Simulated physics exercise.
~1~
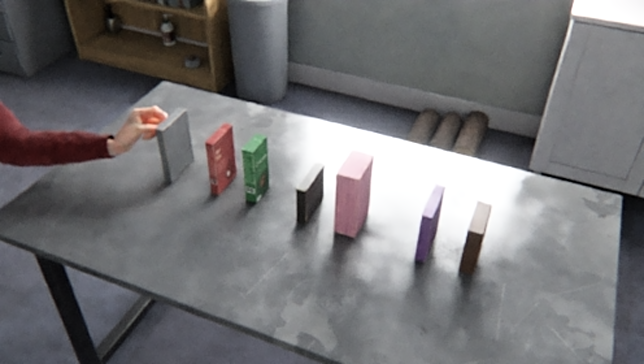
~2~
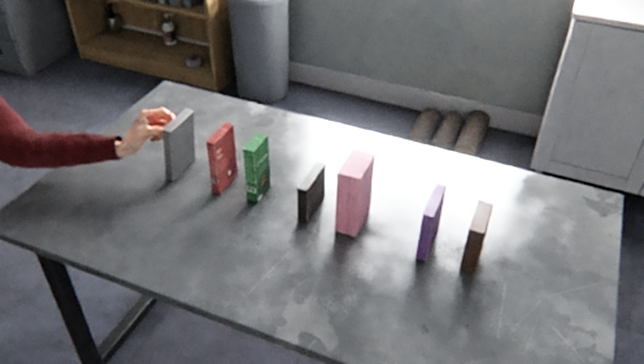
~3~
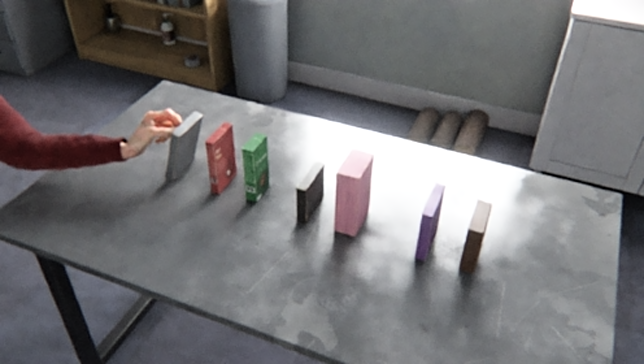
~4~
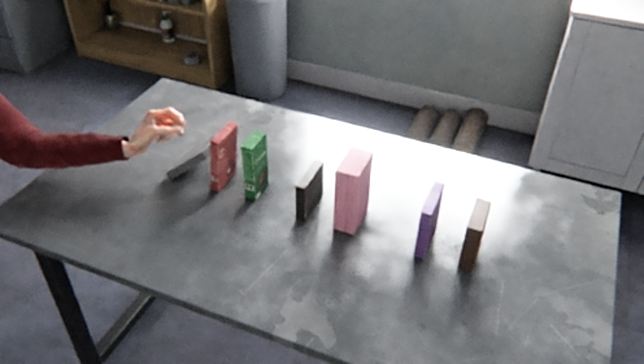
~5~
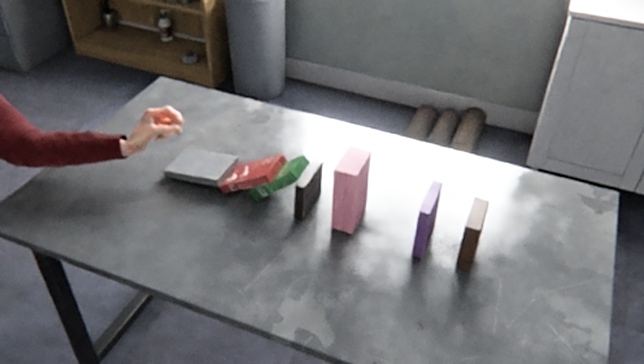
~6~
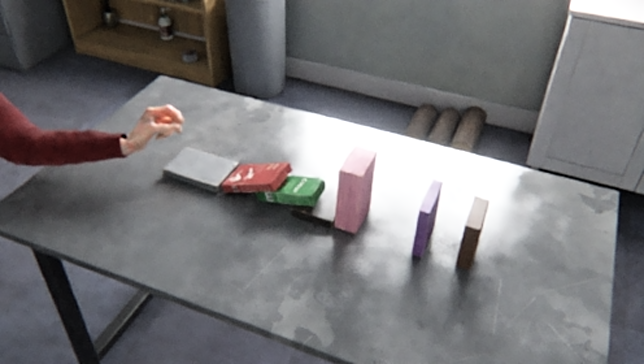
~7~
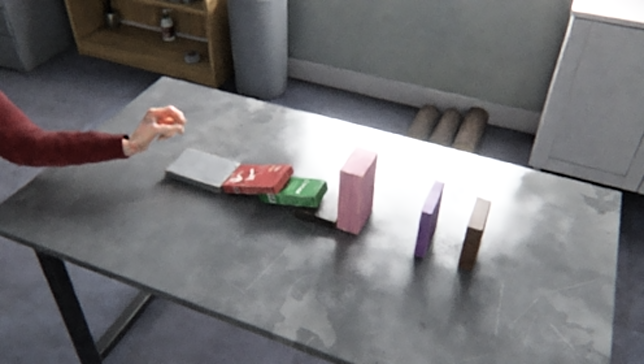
Grey board tipped by a hand toppling red, green and black blocks in turn, the pink, purple and brown ones staying upright.
